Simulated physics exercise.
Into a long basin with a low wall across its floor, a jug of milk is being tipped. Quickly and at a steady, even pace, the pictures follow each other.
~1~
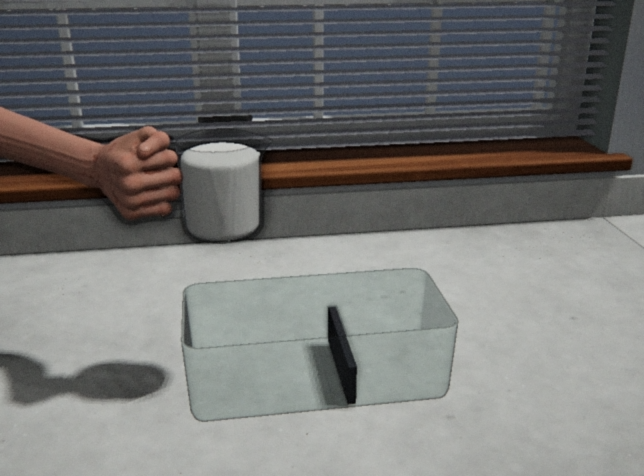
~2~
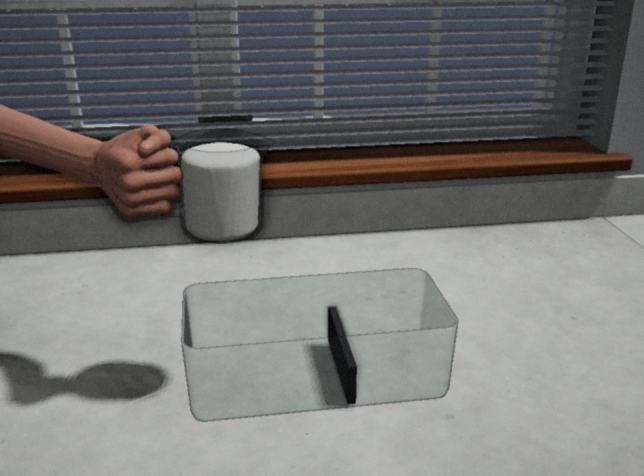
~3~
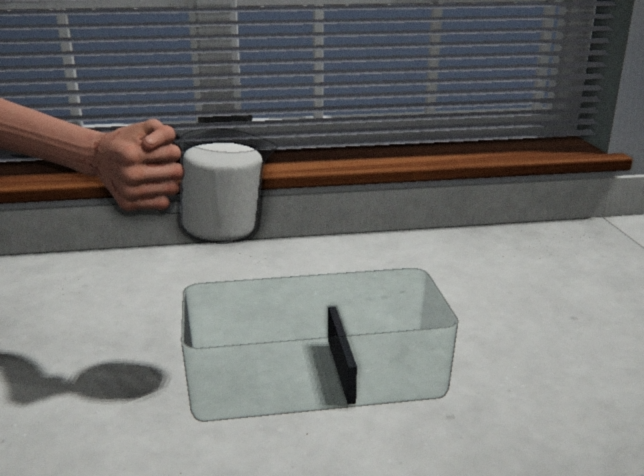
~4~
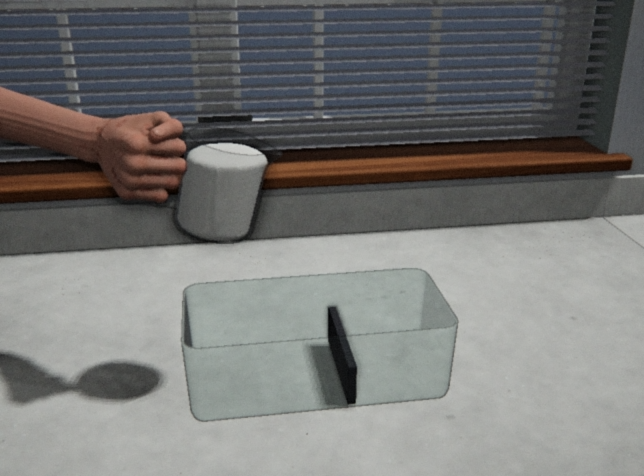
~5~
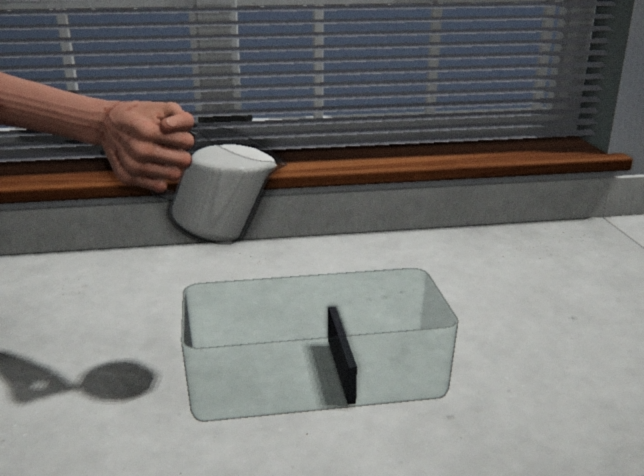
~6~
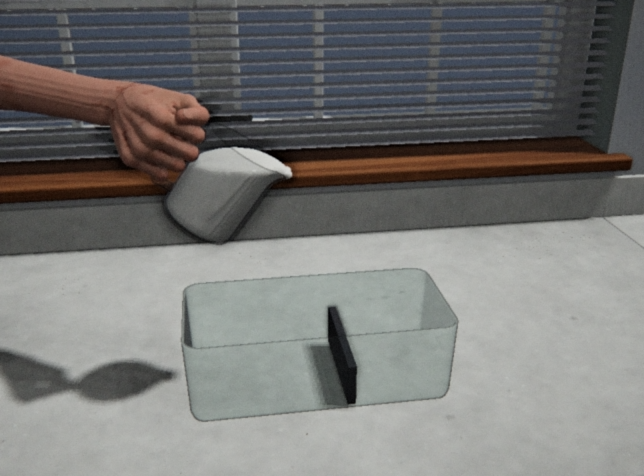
A hand at the left grips a white jug of milk and holds it nearly upright, then tips it steadily to the right, the fist rising slightly. Below sits a clear, pale green long basin with a low black wall across its floor, a shadow lying to its left. The still camera looks slightly down on a grey surface before a wooden sill and window blinds.
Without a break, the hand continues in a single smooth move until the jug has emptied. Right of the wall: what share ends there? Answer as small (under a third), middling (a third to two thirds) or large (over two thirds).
Small, under a third.
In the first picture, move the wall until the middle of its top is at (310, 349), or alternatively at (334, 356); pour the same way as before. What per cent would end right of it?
About 80 % and 35 %.
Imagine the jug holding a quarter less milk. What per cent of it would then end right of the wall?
Best guess: Around 0 %.
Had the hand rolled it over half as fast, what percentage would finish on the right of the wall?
About 35 %.
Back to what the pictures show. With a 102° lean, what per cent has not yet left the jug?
It still holds around 50 per cent there.
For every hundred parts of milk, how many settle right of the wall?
Roughly 15 %.
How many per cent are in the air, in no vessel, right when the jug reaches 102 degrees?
30 in a hundred.
A moment on, the jug is tipped right over and 51 per cent is still to pour, 9 is left of the wall and 8 right of it.
Next, the jug is tipped right over and 6 per cent is still to pour, 66 is left of the wall and 13 right of it.
Then the jug is tipped right over and 0 per cent is still to pour, 76 is left of the wall and 14 right of it.
Later the jug is tipped right over and 0 per cent is still to pour, 77 is left of the wall and 15 right of it.
In the end 77 per cent lies left of the wall, 14 right of it and 8 outside.
